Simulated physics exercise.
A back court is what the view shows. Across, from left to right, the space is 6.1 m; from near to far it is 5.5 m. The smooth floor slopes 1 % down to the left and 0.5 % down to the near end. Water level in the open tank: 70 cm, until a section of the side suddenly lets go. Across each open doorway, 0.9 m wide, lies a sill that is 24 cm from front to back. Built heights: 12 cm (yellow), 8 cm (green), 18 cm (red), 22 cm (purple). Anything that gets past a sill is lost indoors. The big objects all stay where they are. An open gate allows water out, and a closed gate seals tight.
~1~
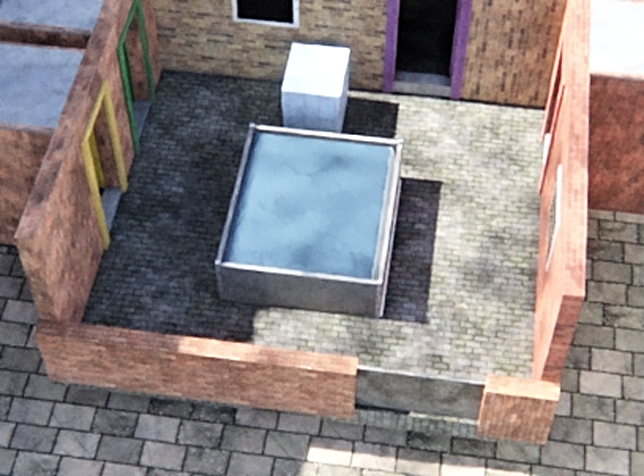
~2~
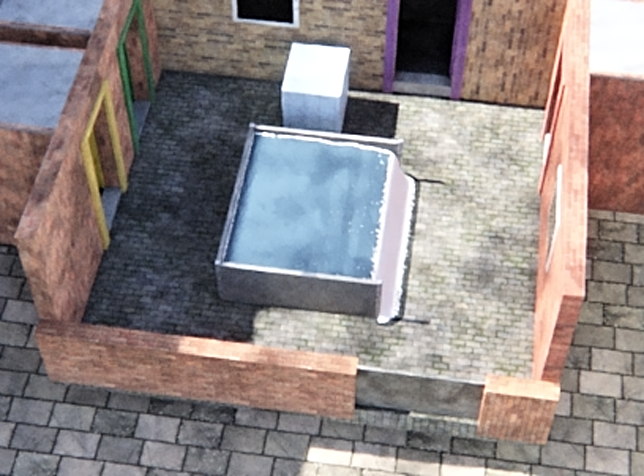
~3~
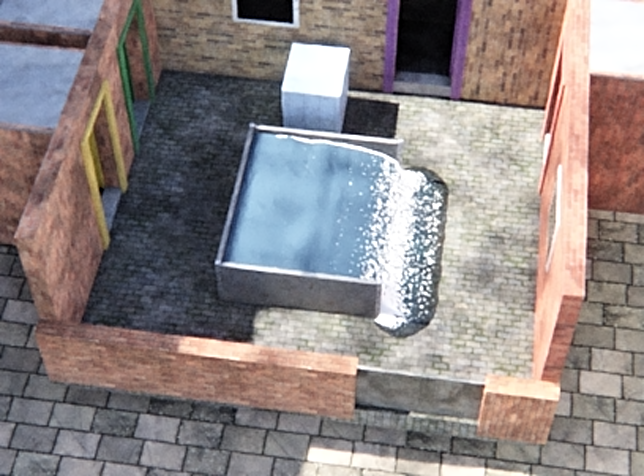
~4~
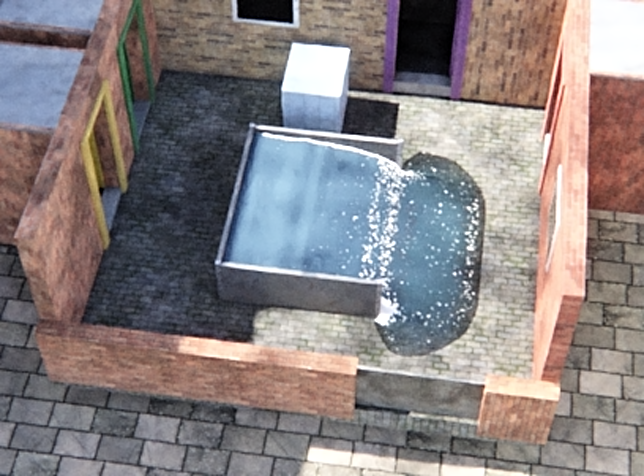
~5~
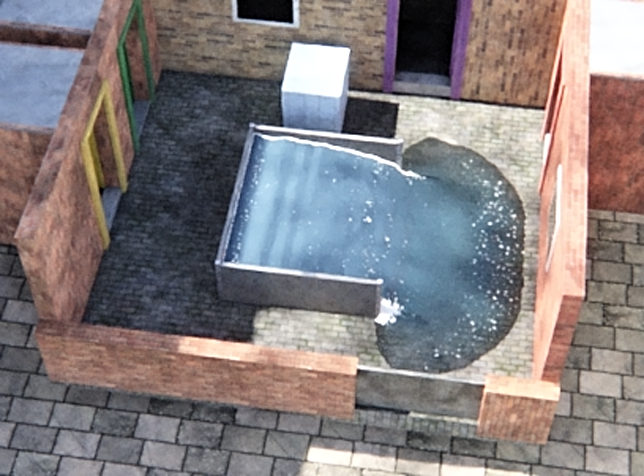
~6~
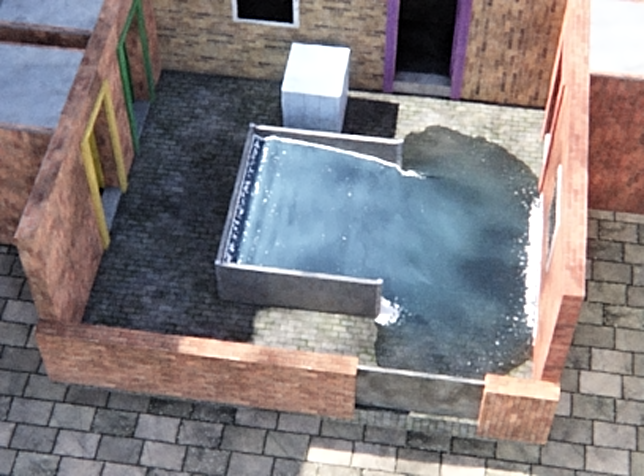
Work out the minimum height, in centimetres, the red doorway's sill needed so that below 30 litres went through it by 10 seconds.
The minimum is roughly 20 cm.
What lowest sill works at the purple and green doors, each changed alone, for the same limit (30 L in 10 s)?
You'd want about 13.0 centimetres at purple and about 13.0 centimetres at green.
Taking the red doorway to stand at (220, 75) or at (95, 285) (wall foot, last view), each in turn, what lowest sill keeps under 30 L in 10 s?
14.5 and 21 cm.
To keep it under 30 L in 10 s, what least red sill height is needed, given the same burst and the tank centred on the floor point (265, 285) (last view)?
It must be around 14.0 cm tall.
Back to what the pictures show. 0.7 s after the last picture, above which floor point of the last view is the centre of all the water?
The centre of all the water is around (386, 248).
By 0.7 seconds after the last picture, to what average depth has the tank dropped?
The mean depth is about 36 cm.
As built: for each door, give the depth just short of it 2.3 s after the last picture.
In cm: Yellow 0, green 0, red 19, purple 15.
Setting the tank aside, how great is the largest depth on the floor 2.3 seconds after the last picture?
Roughly 38 cm.
Then, 0.7 s after the last picture water covers 35 % of the floor, deepest (48 cm) near (527, 278); 24 cm at the red door, 1 litre in over its 18 cm sill.
Then, 2.3 s after the last picture water covers 55 % of the floor, deepest (38 cm) near (520, 401); 19 cm at the red door, 28 litres in over its 18 cm sill.
Then, 9.3 s after the last picture water covers 95 % of the floor, deepest (18 cm) near (138, 148); 6 cm at the red door, 41 litres in over its 18 cm sill.
At the red door as built, the water peaked near 27 cm, 1.1 s after the last picture.
With a sill of 16 cm, 62 litres would have come in within the 10 s; with 21.5 cm, 19 litres. So under 30 litres takes about 20 cm.
